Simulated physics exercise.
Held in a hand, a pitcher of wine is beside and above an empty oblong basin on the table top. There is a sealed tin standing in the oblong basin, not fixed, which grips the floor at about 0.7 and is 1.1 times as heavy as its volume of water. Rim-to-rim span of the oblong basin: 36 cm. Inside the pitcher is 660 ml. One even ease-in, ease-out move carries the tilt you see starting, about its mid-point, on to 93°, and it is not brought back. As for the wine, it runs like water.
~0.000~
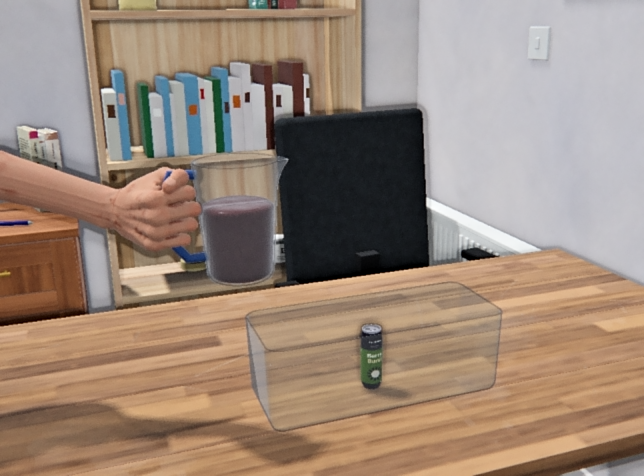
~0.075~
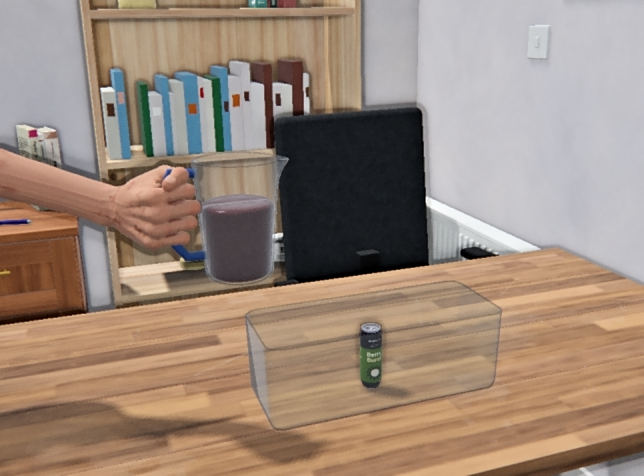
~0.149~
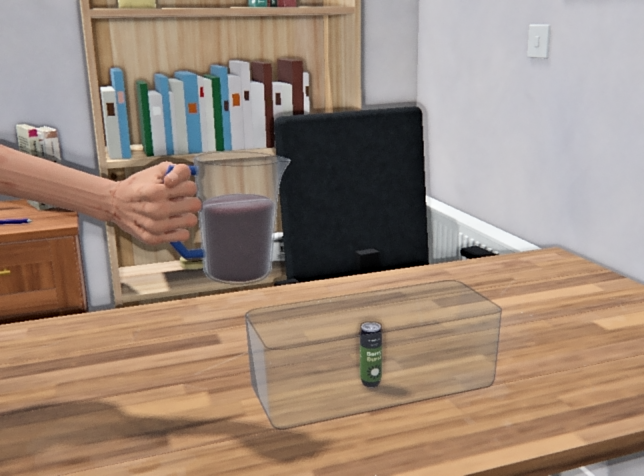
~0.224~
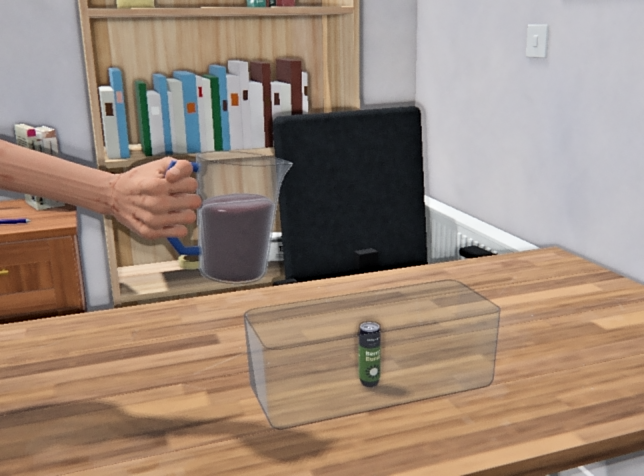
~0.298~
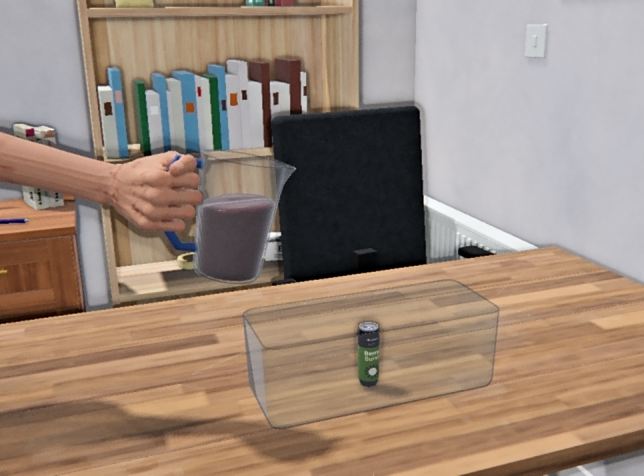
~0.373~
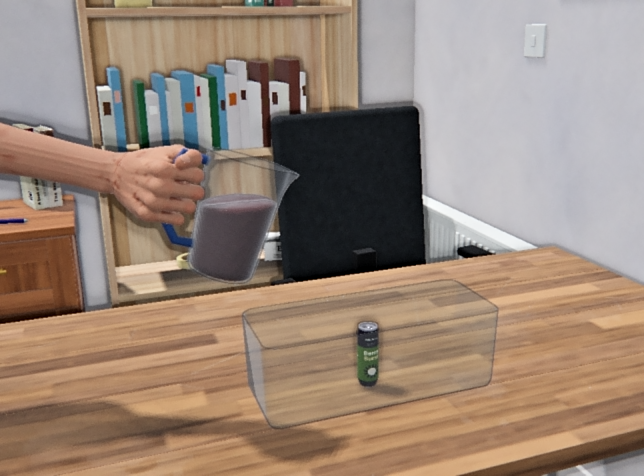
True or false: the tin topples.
True.
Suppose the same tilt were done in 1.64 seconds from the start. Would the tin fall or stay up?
The tin tumbles.
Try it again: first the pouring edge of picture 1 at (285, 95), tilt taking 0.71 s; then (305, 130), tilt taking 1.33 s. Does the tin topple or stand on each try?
In the first try it remains standing; in the second it remains standing.
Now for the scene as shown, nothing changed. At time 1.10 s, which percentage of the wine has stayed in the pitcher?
What remains is about 58 percent of it all.
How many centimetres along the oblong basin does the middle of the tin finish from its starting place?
Looks like roughly 10.0 cm in total.
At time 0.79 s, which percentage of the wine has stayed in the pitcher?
96 %.
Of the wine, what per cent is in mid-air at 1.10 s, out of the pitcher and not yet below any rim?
Close to 22 %.
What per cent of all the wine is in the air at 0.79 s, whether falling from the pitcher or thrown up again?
Share: Roughly 3 per cent.
Then, 0.79 s in, the tilt is 64° and 97 per cent is still to pour; the tin stands where it began.
Then, 1.10 s in, the tilt is 89° and 59 per cent is still to pour; the tin stands where it began.
Then, 1.42 s in, the tilt is 93° and 17 per cent is still to pour; the tin leans 36°.
Then, 1.77 s in, the tilt is 93° and 3 per cent is still to pour; the tin lies on its side.
Finally, the tin lies on its side.
